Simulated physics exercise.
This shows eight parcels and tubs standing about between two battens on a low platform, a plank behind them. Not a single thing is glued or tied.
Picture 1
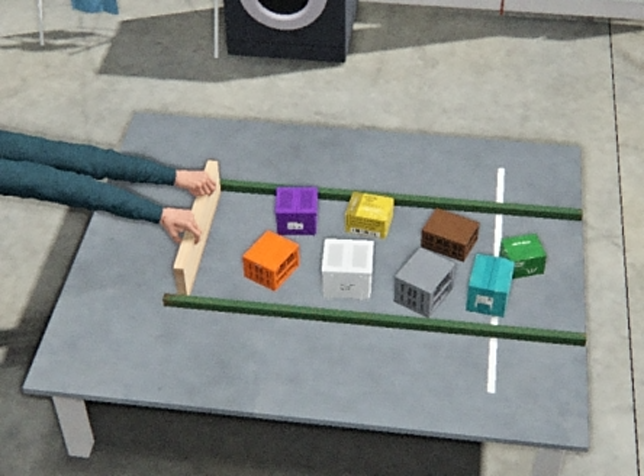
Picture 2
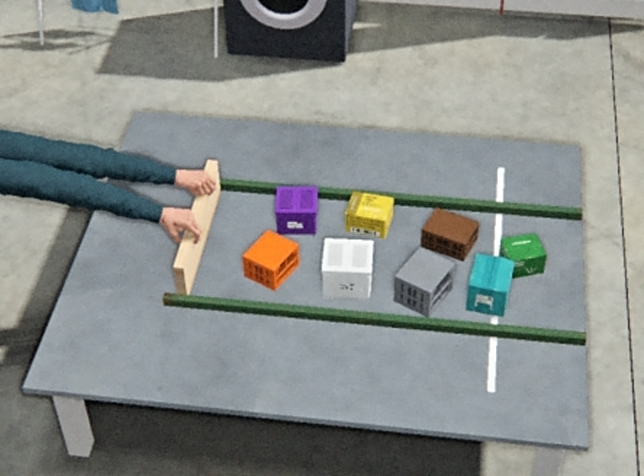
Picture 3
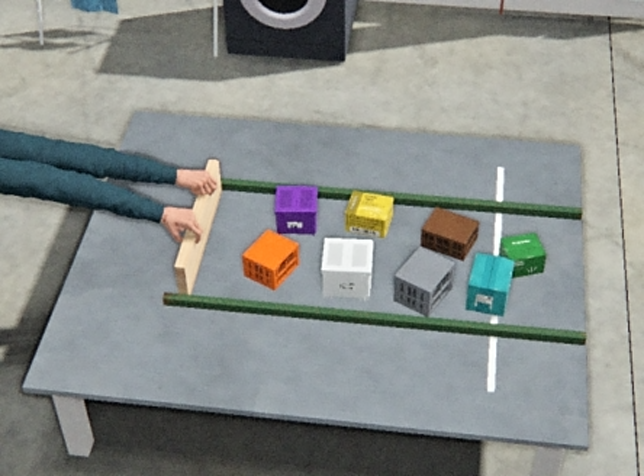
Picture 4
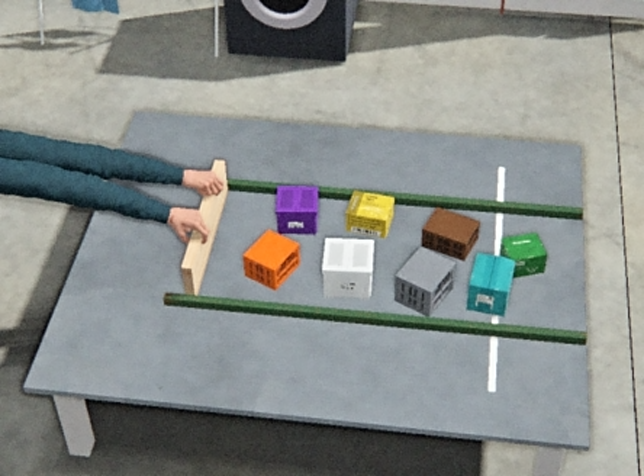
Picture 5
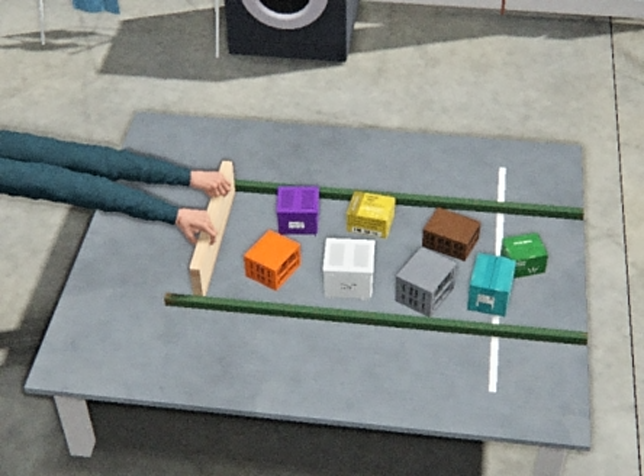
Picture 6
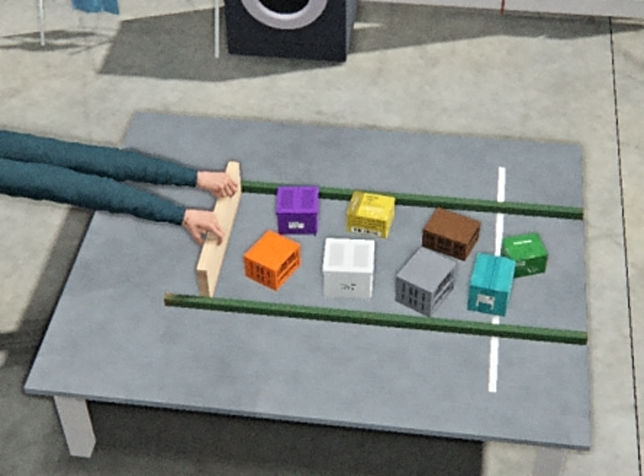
A wooden plank held upright by two hands slides slightly to the right between two green battens on a grey platform, while the eight coloured boxes and crates in front of it stay essentially still, near a white tape line.
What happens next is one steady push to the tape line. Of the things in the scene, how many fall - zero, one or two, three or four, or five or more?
Of those, three or four fall.
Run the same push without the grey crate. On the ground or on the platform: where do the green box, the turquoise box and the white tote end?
Here's how it goes: The green box is gone, the turquoise box is gone, and the white tote hangs on.
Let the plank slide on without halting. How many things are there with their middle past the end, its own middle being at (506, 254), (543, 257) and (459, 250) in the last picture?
The numbers are 3, 6 and 2.
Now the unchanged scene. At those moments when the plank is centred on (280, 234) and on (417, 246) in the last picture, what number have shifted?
The counts are 2 and 8.
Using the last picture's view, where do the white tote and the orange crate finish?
Roughly (563, 296), and the other roughly (517, 277).
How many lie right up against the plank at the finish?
I count 2 of them.
Soon after, none off yet; green box at rest near (523, 256); turquoise box at rest near (491, 285); brown crate at rest near (451, 234).
After that, none off yet; green box displaced a little near (528, 257); turquoise box displaced about its own width near (520, 287); brown crate displaced about its own width near (484, 240).
And then, none off yet; green box displaced about its own width near (582, 269); turquoise box displaced well along near (593, 303); brown crate displaced well along near (540, 253).
In the end, the number that fall off is three or four; gone, grey crate, turquoise box and green box.
